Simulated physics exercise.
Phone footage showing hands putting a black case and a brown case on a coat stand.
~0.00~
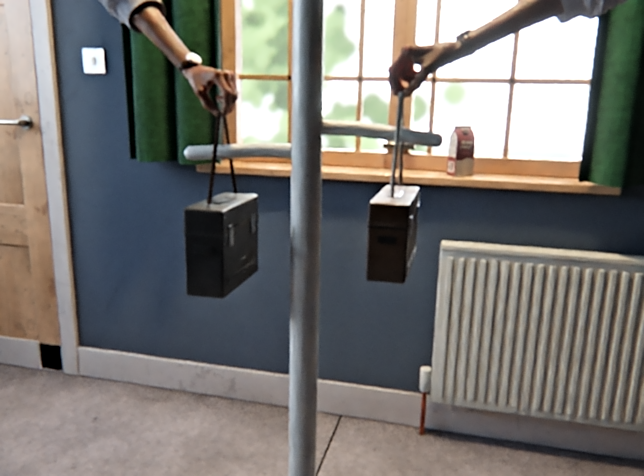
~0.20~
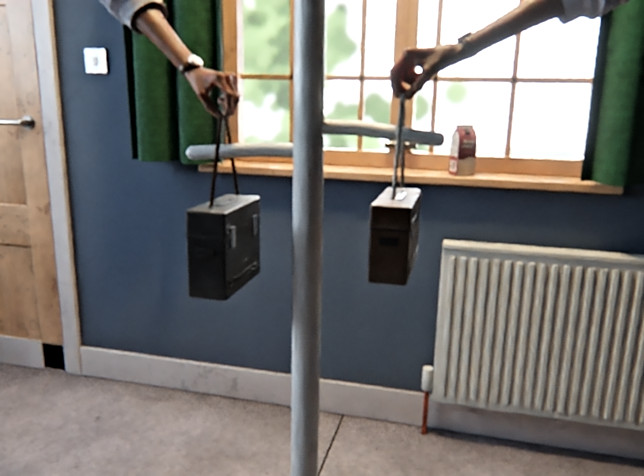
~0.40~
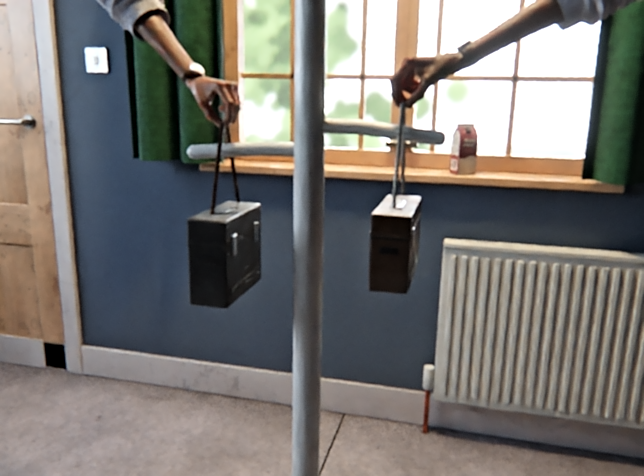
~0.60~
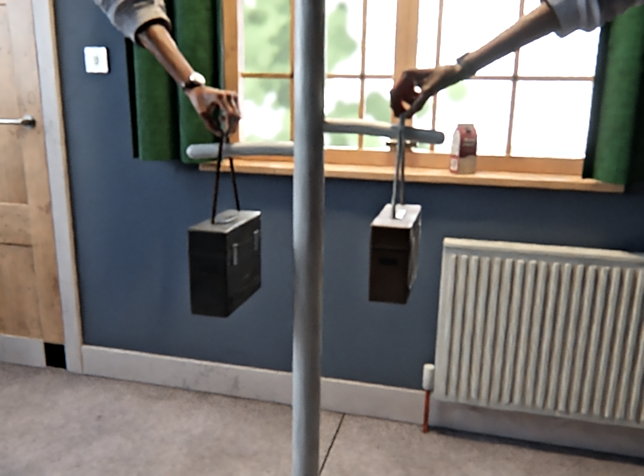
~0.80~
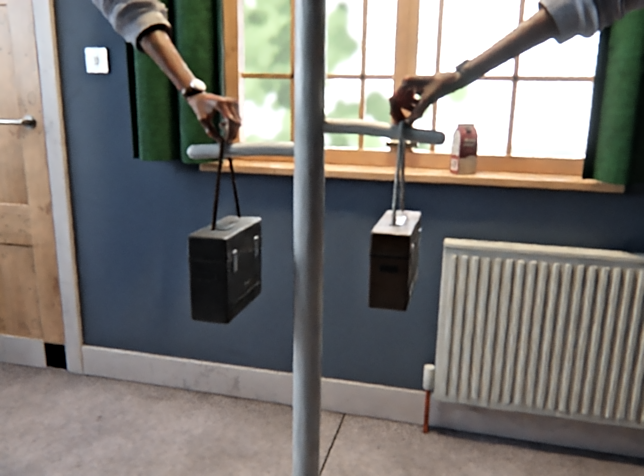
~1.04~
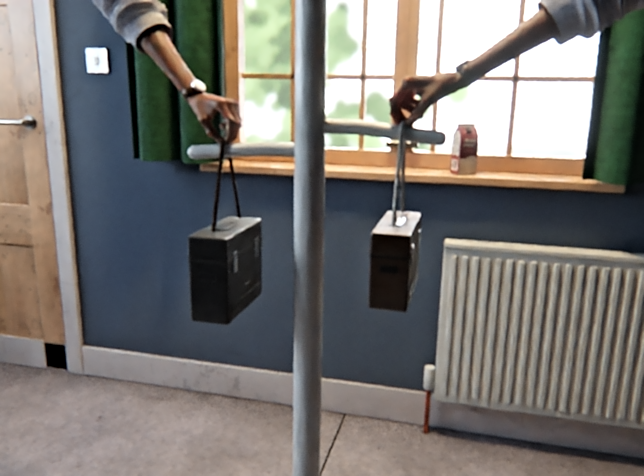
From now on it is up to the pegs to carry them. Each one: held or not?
Black case - held, brown case - held.
After 1.36 s, black case hanging near (228, 268); brown case hanging near (398, 260).
After 1.72 s, black case hanging near (224, 269); brown case hanging near (404, 261).
At rest, black case hanging near (224, 269); brown case hanging near (403, 261). The black case holds on and the brown case remains on its peg.
